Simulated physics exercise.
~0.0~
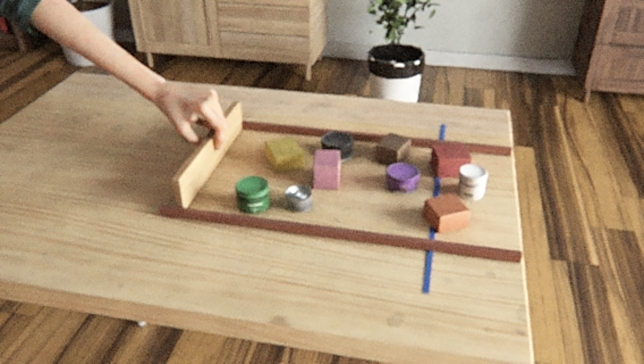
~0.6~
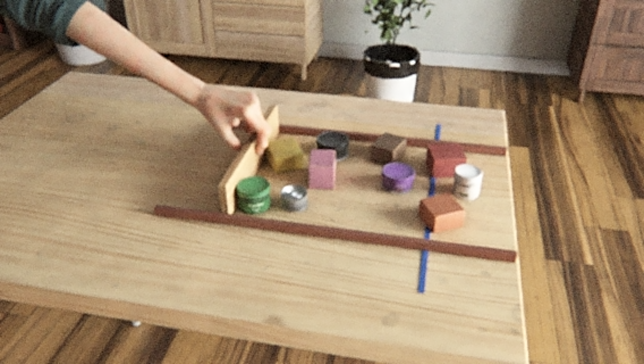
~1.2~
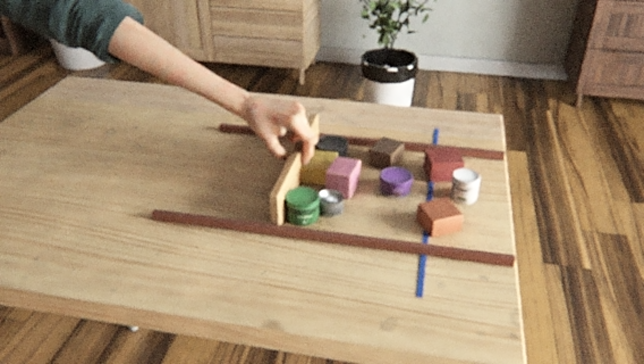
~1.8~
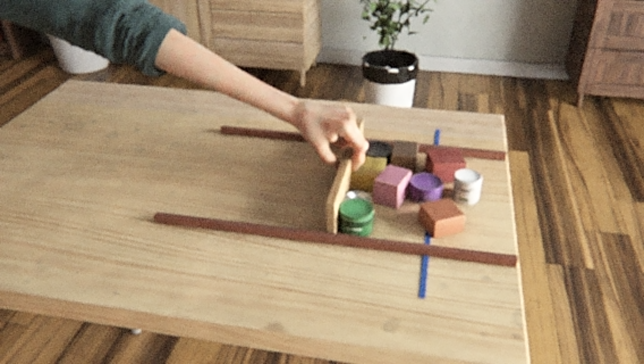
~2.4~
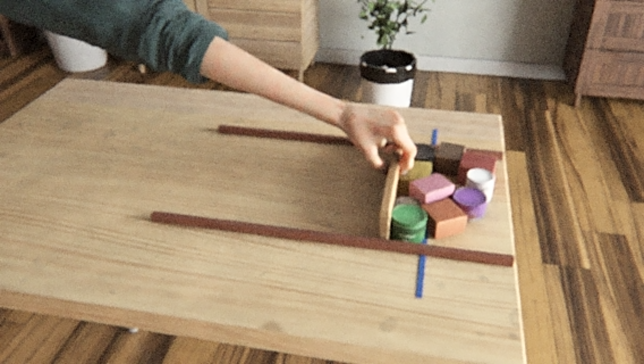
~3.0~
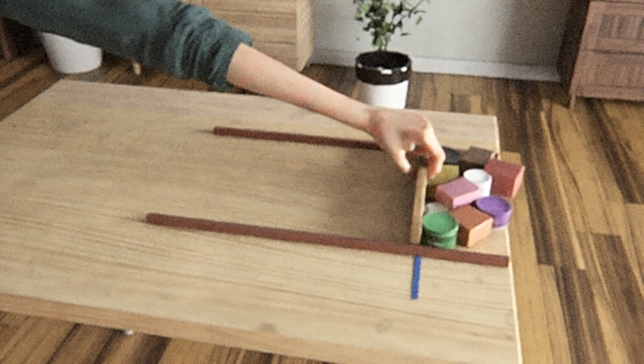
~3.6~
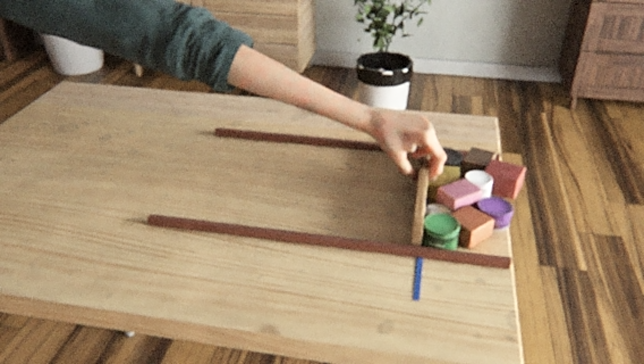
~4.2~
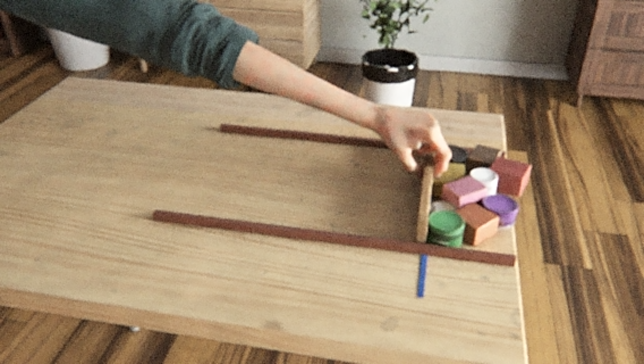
The footage shows a hand sliding an upright wooden board rightward between two dark rails on a table, gathering small tubs and coloured blocks into a tight cluster. The board stops near the blue tape, with the objects crowded at the table's right edge and none falling off.
